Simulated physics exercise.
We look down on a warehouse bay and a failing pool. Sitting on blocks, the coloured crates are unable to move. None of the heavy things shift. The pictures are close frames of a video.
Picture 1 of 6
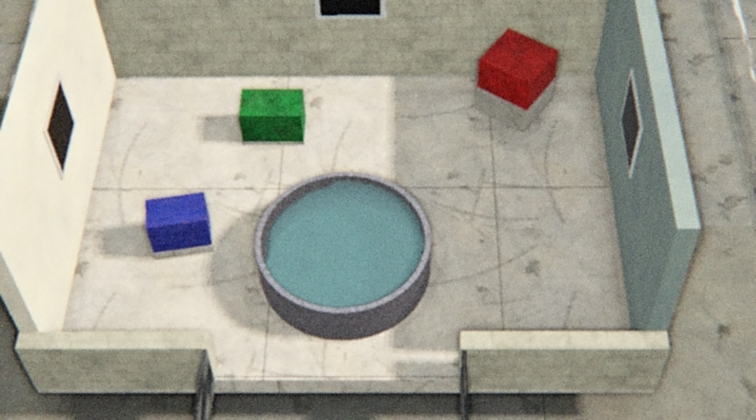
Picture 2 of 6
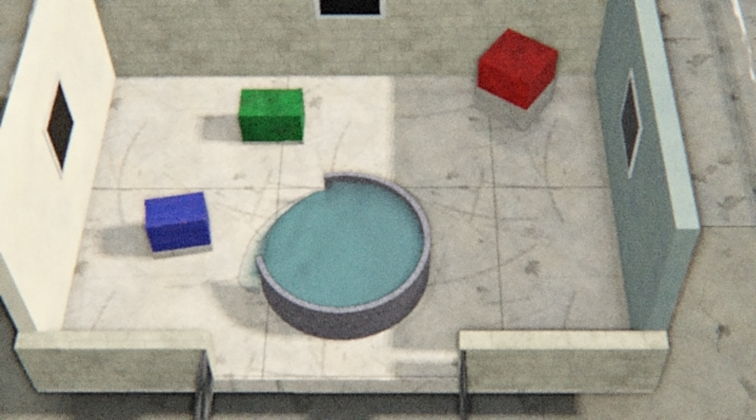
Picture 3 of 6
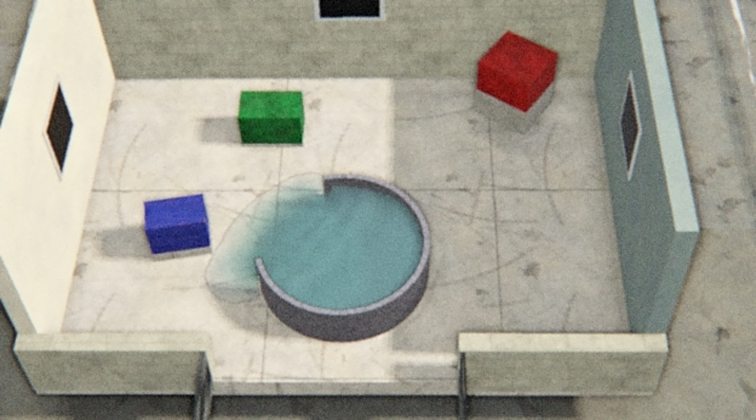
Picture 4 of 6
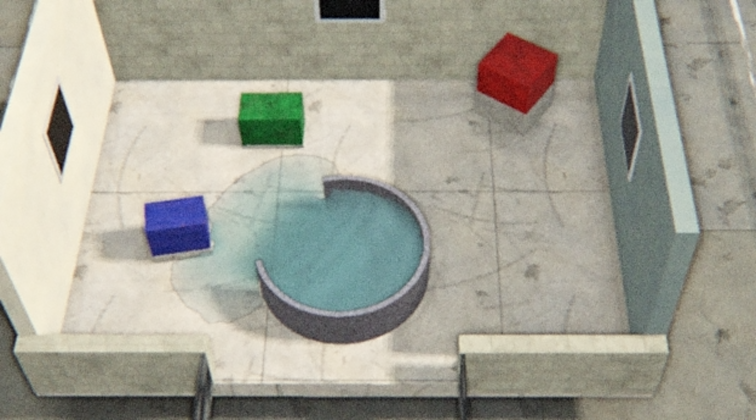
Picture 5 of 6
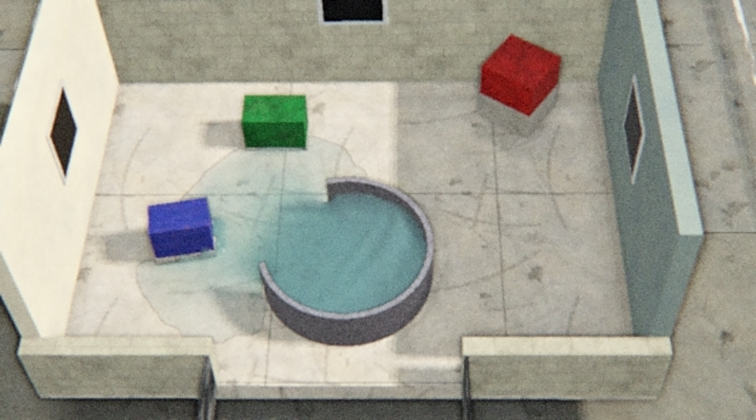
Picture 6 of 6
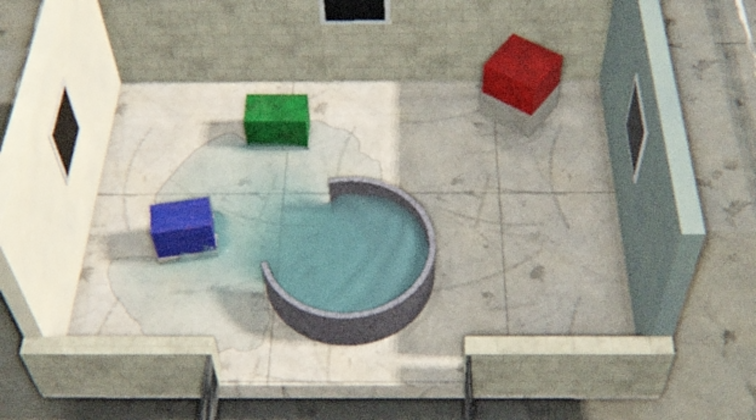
Walled bay from above, a round pool opening on its left side and water spreading across the floor around a blue crate.
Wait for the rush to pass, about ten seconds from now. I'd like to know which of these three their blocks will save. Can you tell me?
Sure: The blue crate does get wet; the green crate does get wet; the red crate comes through dry.
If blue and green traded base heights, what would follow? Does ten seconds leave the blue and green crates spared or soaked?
Blue crate drenched, green crate drenched.
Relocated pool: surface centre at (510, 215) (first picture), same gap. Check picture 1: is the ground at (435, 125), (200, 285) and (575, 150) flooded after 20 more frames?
Results in order - swamped, swamped, left untouched.
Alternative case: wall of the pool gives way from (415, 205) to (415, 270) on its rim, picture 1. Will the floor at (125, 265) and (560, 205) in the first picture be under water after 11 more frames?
Taking the two spots in turn: Parched and swamped.
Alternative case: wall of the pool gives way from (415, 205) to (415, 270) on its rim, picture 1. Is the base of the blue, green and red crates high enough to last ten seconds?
Result: Blue crate is left untouched, green crate gets overtopped, red crate is left untouched.
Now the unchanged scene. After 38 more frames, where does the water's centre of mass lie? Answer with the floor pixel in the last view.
Roughly (259, 204) in the last picture.
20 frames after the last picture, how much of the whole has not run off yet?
My reckoning gives about 100 %.
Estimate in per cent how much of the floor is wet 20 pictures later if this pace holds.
Roughly 55 %.
A moment on, water covers 30 % of the floor; the blue crate water round its plinth, the green crate water round its plinth, the red crate not reached.
Next, water covers 40 % of the floor; the blue crate water round its plinth, the green crate water round its plinth, the red crate not reached.
Then, water covers 55 % of the floor; the blue crate water round its plinth, the green crate water round its plinth, the red crate not reached.
Later, water covers 75 % of the floor; the blue crate water round its plinth, the green crate water round its plinth, the red crate water round its plinth.
In the end, water covers 100 % of the floor; the blue crate was topped, the green crate was topped, the red crate stayed above the water.
